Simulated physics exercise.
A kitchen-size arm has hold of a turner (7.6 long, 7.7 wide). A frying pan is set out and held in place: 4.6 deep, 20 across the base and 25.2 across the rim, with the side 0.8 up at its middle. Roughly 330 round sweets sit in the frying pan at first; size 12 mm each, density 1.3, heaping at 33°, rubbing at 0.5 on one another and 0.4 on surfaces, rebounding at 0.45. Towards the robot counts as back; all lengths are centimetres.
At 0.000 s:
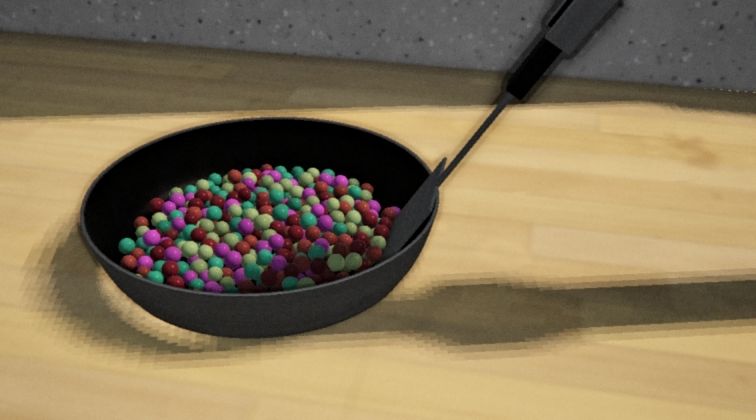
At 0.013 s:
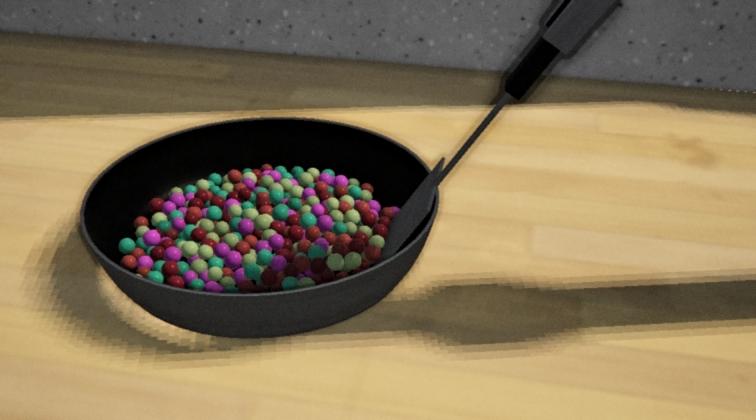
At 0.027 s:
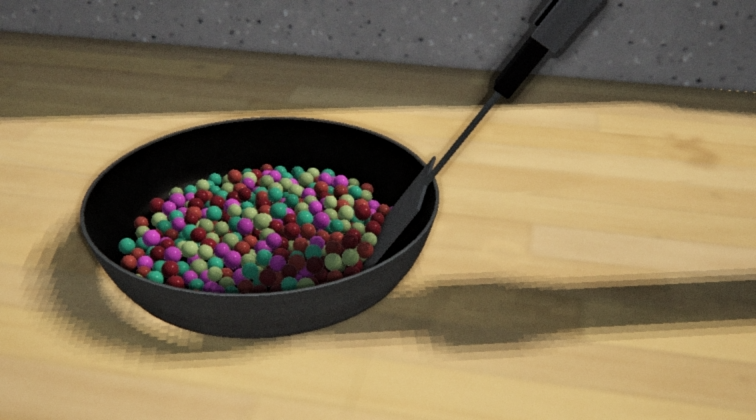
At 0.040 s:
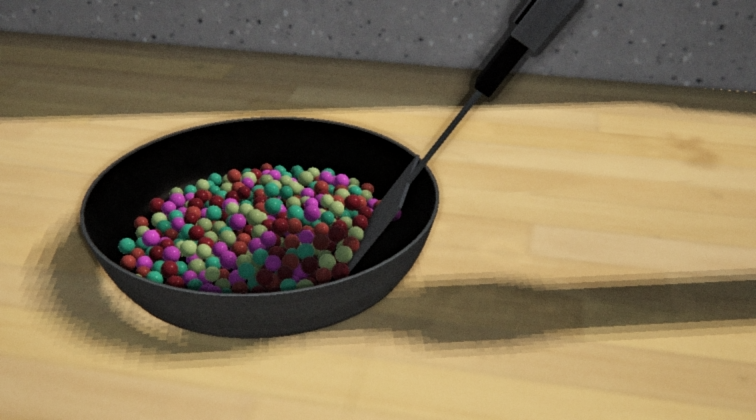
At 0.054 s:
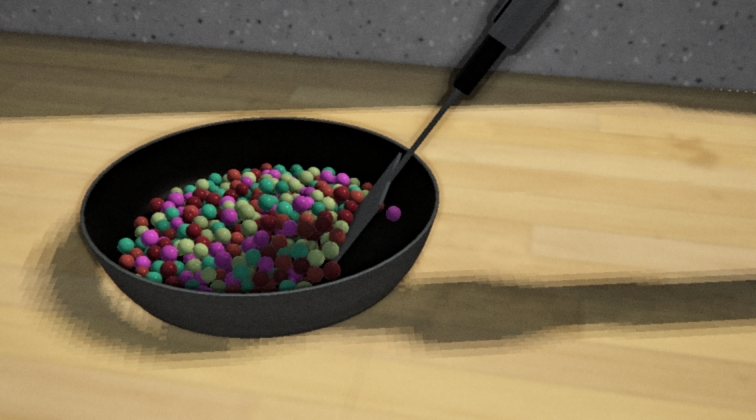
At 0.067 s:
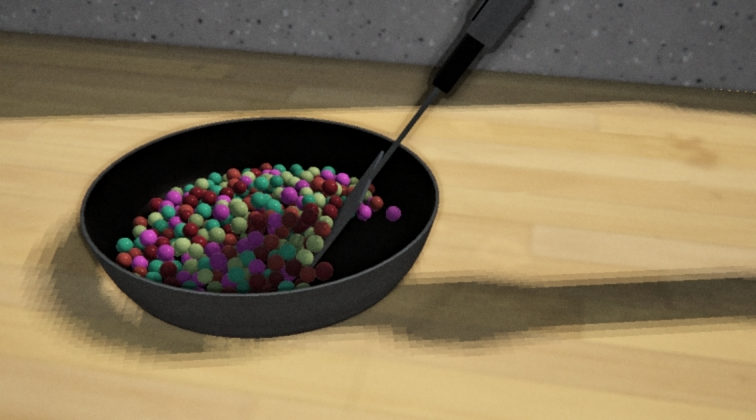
A black frying pan full of small colorful balls sat still on a wooden surface while a dark turner slid leftward through it, pushing into the pile and leaving a few balls behind on the right.
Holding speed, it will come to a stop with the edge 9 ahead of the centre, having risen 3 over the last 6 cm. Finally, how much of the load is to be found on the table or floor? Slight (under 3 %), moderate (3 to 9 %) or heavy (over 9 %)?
Heavy.
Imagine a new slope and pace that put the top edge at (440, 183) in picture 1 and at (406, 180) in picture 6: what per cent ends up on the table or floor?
Roughly 5 percent ends up there.
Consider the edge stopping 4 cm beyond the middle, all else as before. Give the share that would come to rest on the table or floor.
Changed stop: Approx. 5 %.
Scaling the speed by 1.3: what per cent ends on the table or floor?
Roughly 20 percent ends on the table or floor.
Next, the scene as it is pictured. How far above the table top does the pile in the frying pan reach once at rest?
Close to 4.0 centimetres high.
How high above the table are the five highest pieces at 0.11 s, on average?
They are some 5 cm up.
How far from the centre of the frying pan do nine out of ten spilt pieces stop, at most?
I reckon it's some 60 centimetres.
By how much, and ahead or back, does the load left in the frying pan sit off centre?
What stays is shifted forward by around 4.0 cm.
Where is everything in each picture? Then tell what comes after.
The first frame shows turner top edge at (439, 182), sloping 58°; upper third of the load around (276, 224), from x 125 to 395, top at y 170; 328 in the frying pan.
The second frame shows turner top edge at (437, 182), sloping 58°; upper third of the load around (276, 223), from x 125 to 395, top at y 170.
The third frame shows turner top edge at (427, 181), sloping 58°; upper third of the load around (278, 222), from x 125 to 395, top at y 170.
The fourth frame shows turner top edge at (410, 179), sloping 58°; upper third of the load around (275, 222), from x 125 to 395, top at y 170.
The fifth frame shows turner top edge at (391, 177), sloping 58°; upper third of the load around (271, 220), from x 125 to 395, top at y 170.
The sixth frame shows turner top edge at (372, 175), sloping 58°; upper third of the load around (270, 217), from x 125 to 395, top at y 170; 328 in the frying pan.
After 0.11 s, sloping 58°, highest piece 5 above the table; 328 in the frying pan.
After 0.16 s, sloping 58°, highest piece 6 above the table; 328 in the frying pan.
After 0.38 s, sloping 58°, highest piece 12 above the table; 272 in the frying pan, 39 on the table or floor, 17 on the blade or in flight.
After 1.43 s, sloping 58°, highest piece 4 above the table; 272 in the frying pan, 56 on the table or floor.
At rest, 272 in the frying pan, 56 on the table or floor. That is 17 % on the table or floor.
